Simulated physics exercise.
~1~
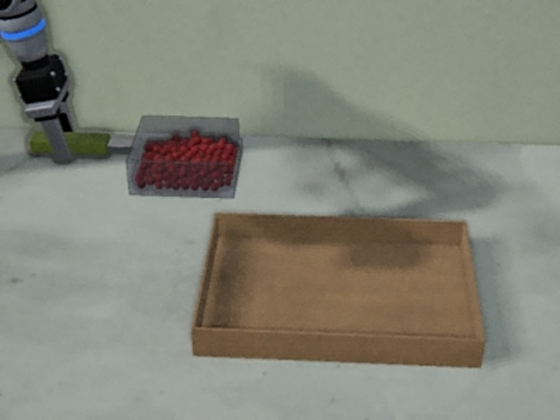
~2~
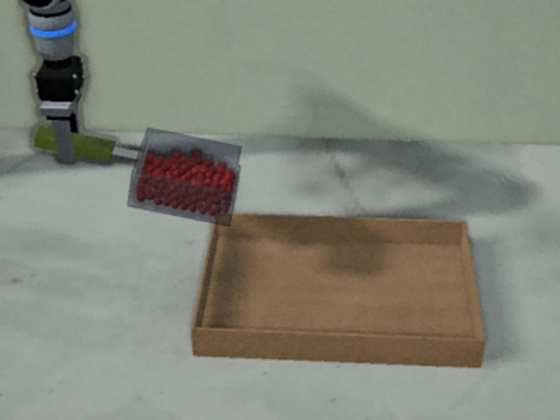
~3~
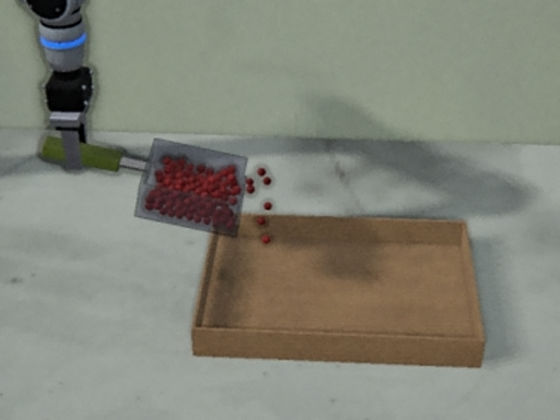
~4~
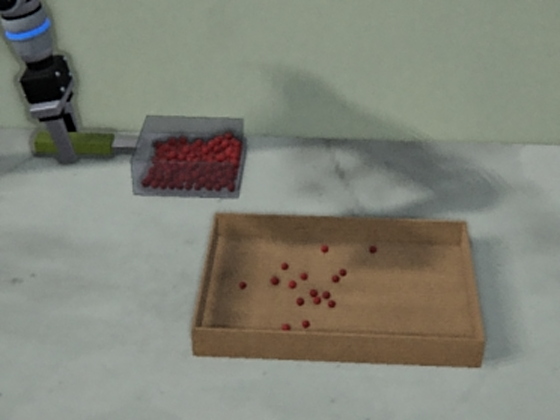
A robot arm gripping a green handle tipped a clear box of small red beads down toward a brown tray, spilling a few over the edge, then lifted and leveled it again, leaving a scattering of beads in the tray and most still in the box.
